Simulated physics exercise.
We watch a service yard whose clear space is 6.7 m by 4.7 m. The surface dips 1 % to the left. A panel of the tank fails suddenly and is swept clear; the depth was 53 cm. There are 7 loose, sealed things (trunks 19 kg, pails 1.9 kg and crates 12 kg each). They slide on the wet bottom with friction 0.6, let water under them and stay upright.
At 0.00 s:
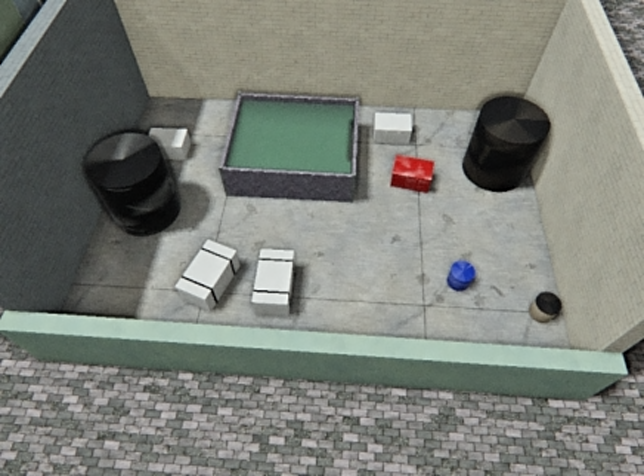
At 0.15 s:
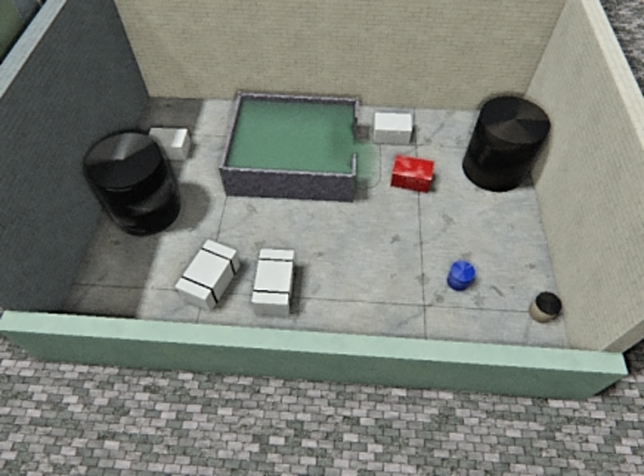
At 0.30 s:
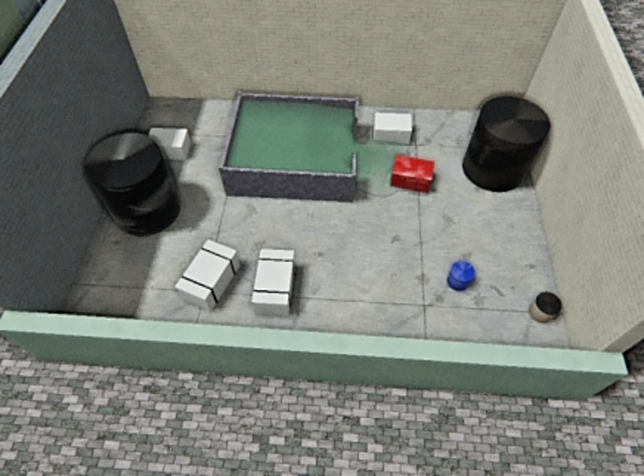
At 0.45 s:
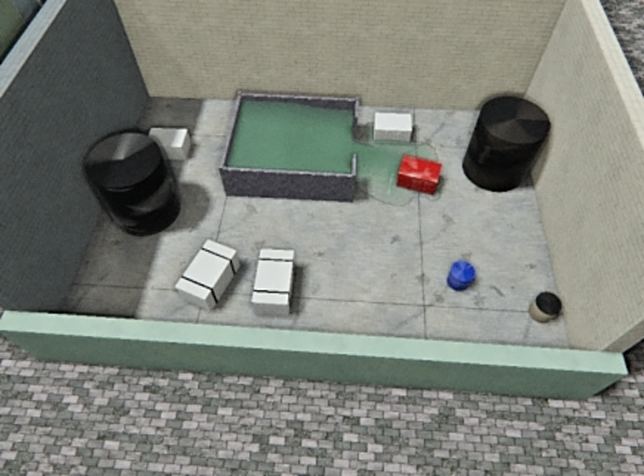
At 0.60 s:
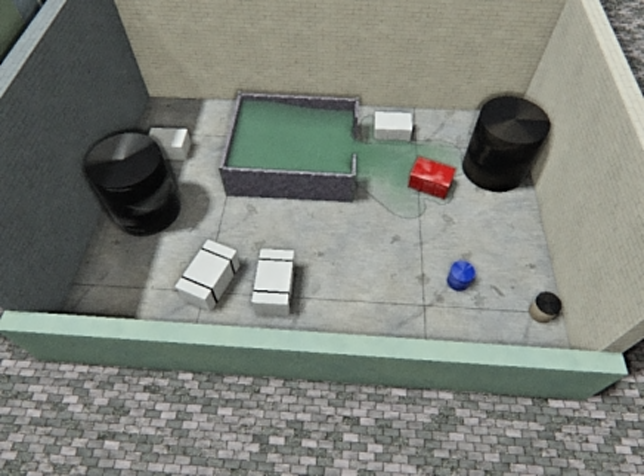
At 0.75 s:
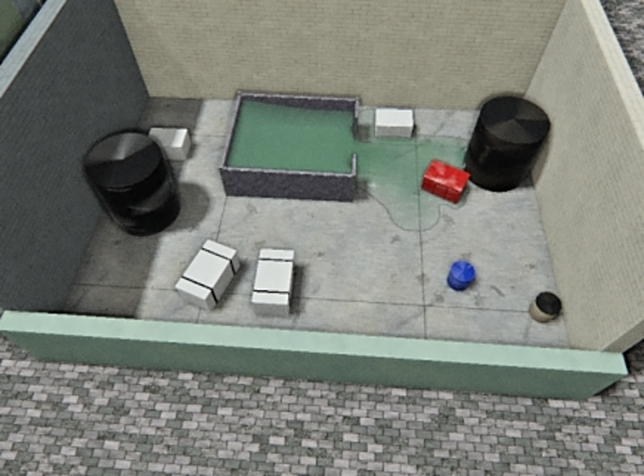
In the video, an opening appears in the right side of a tank of green water in a walled yard, and water spreads across the floor, pushing a red crate rightward toward a black cylinder while the blue pail stays still.
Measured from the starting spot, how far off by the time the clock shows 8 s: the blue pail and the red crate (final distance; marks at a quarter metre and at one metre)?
The blue pail travels far; the red crate travels far.
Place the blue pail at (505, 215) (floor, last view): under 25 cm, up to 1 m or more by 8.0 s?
It gets carried off.
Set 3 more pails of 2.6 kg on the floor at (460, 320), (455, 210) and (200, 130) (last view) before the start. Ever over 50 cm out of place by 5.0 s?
In turn: More, over, short of it.
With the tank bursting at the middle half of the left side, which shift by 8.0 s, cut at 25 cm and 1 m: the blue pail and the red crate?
In that case the blue pail holds its place, the red crate holds its place.
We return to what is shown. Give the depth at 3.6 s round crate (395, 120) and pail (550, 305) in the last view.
About 5 and 7 cm.
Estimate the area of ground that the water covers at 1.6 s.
About 11.5 m2.
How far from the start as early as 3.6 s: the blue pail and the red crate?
Roughly 40 and 250 cm by then.
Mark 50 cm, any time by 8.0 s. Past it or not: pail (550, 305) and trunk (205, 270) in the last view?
In turn: Past it, less.
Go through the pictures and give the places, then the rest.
In the first frame, the blue pail at (463, 271) rests on the ground; the red crate at (414, 167) rests on the ground; 3.1 m2 under water; 0 of 7 have shifted.
In the second frame, the blue pail at (463, 271) rests on the ground; the red crate at (414, 167), on the bottom; water covers 3.5 m2; 0 of 7 have shifted.
In the third frame, the blue pail at (463, 271), on the bottom; the red crate at (414, 167), on the bottom; water covers 4.0 m2; 0 of 7 have shifted.
In the fourth frame, the blue pail at (463, 271), on the bottom; the red crate at (421, 169) rests on the ground, 11 cm from its start; 4.4 m2 under water; 1 of 7 have shifted.
In the fifth frame, the blue pail at (463, 271) rests on the ground; the red crate at (434, 171), on the bottom, 31 cm from its start; water covers 5.1 m2; 1 of 7 have shifted.
In the sixth frame, the blue pail at (463, 271), on the bottom; the red crate at (447, 175) rests on the ground, 52 cm from its start; 6.0 m2 under water; 2 of 7 have shifted.
After 1.6 s the blue pail is near (465, 275), 0.1 m from its start, aground; the red crate is near (527, 208), 1.7 m from its start, aground; 0 afloat.
After 3.6 s the blue pail is near (460, 300), 0.4 m from its start, afloat; the red crate is near (523, 287), 2.4 m from its start, afloat; 3 afloat.
After 5.6 s the blue pail is near (350, 233), 1.6 m from its start, aground; the red crate is near (361, 312), 2.6 m from its start, afloat; 3 afloat.
After 8.0 s the blue pail is near (346, 229), 1.7 m from its start, aground; the red crate is near (217, 311), 3.7 m from its start, afloat; 3 afloat.
